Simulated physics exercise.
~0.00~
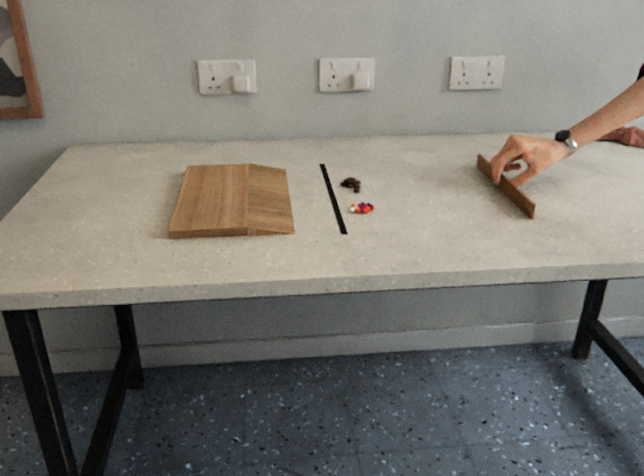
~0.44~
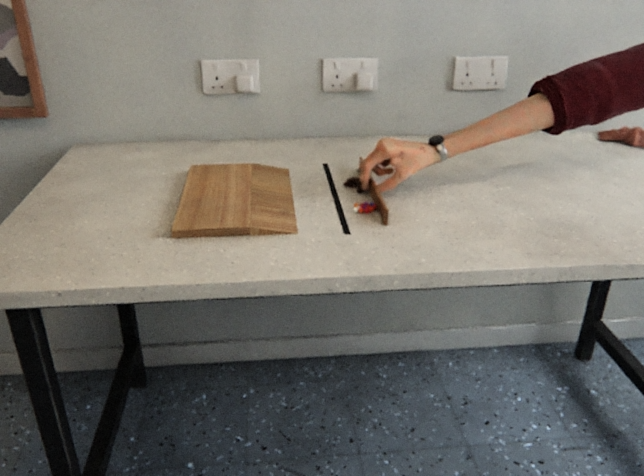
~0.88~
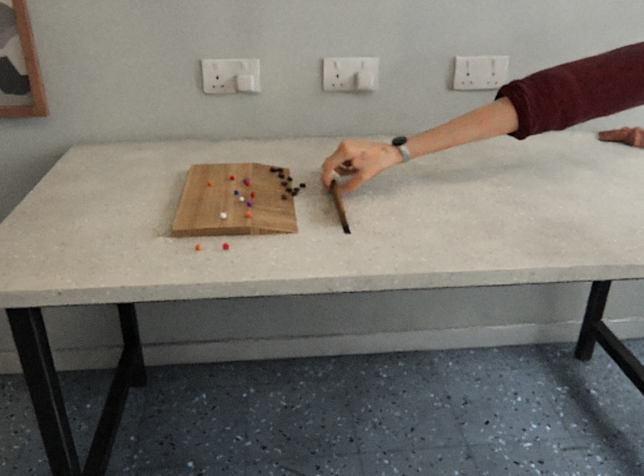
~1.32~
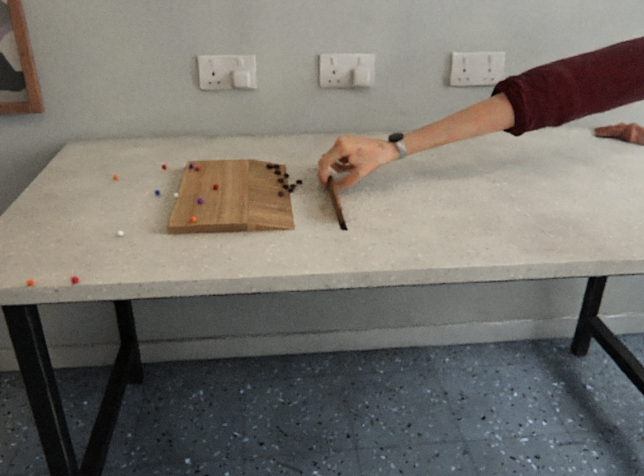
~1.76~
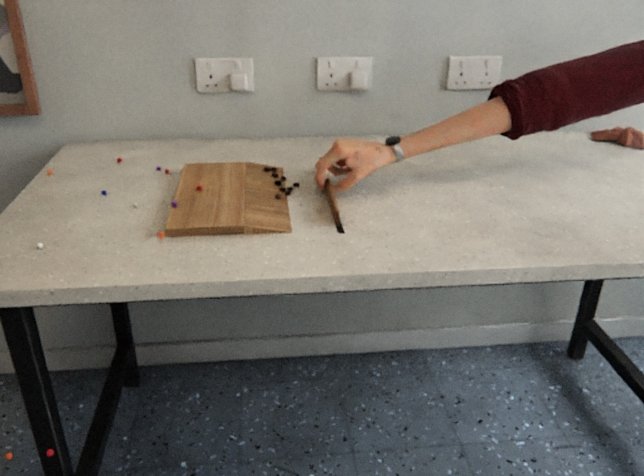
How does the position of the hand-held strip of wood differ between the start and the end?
At the start the strip of wood stands toward the right side of the table, well away from the black tape. By the end it is farther left, held upright at the tape near the ramp.
